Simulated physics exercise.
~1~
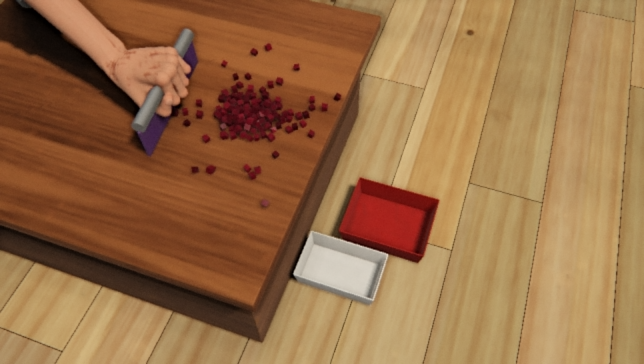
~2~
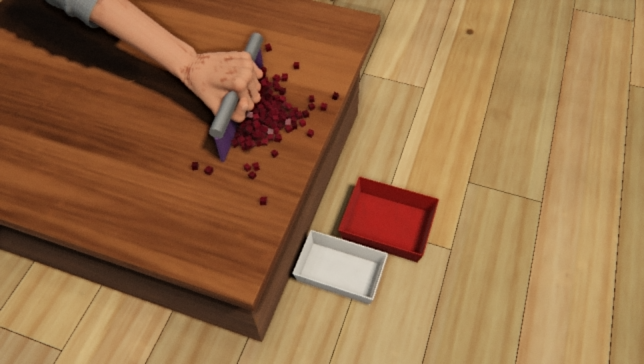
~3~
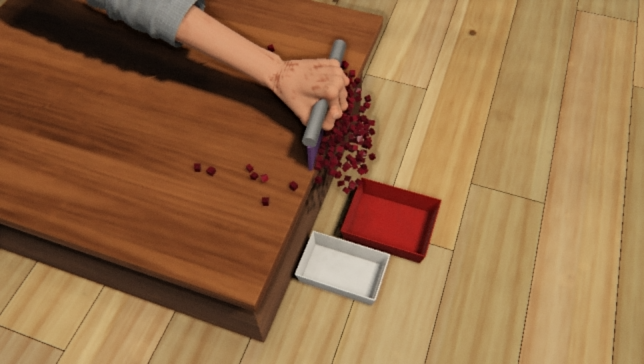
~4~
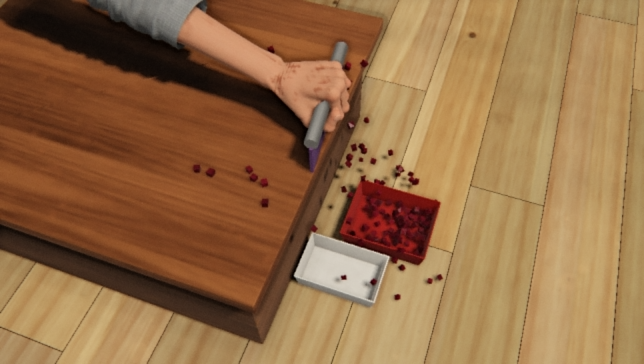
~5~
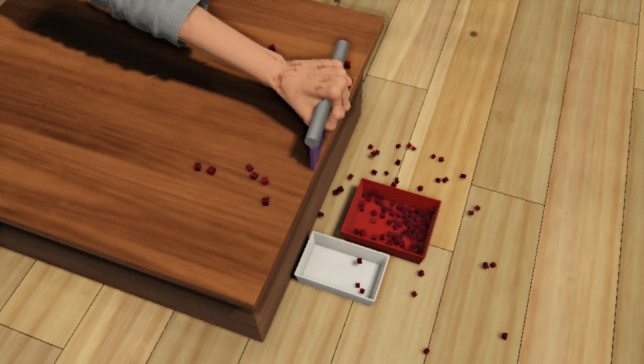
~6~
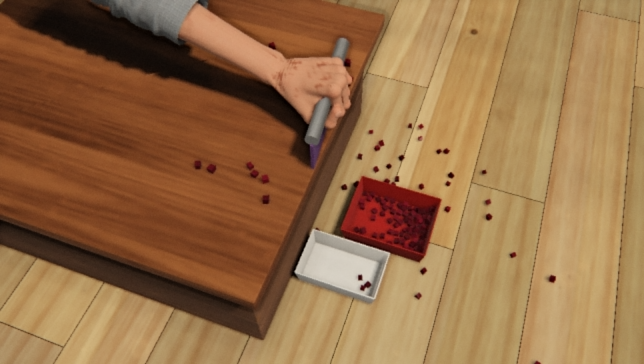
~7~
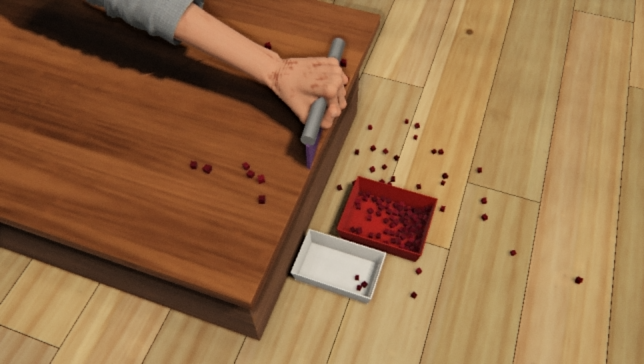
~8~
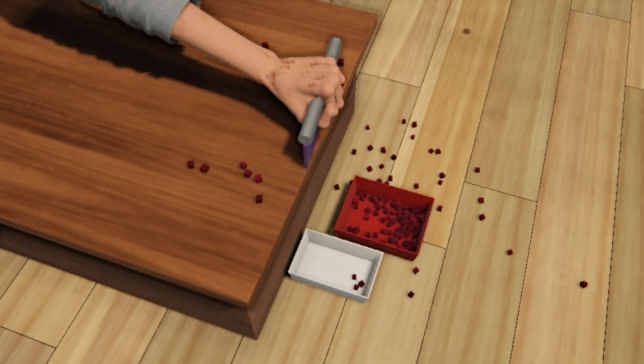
A hand gripping a scraper with a grey handle and purple blade sits beside a loose heap of small dark red cubes on a wooden tabletop. It pushes right, gathering most of the cubes against the blade and leaving a few behind. At the table's edge the scraper stops, and the heap spills over toward a red tin and a white tin on the plank floor. Many cubes land in the red tin, while others bounce and scatter across the boards. Finally the red tin holds most of them, a few sit in the white tin, and some stay on the table.
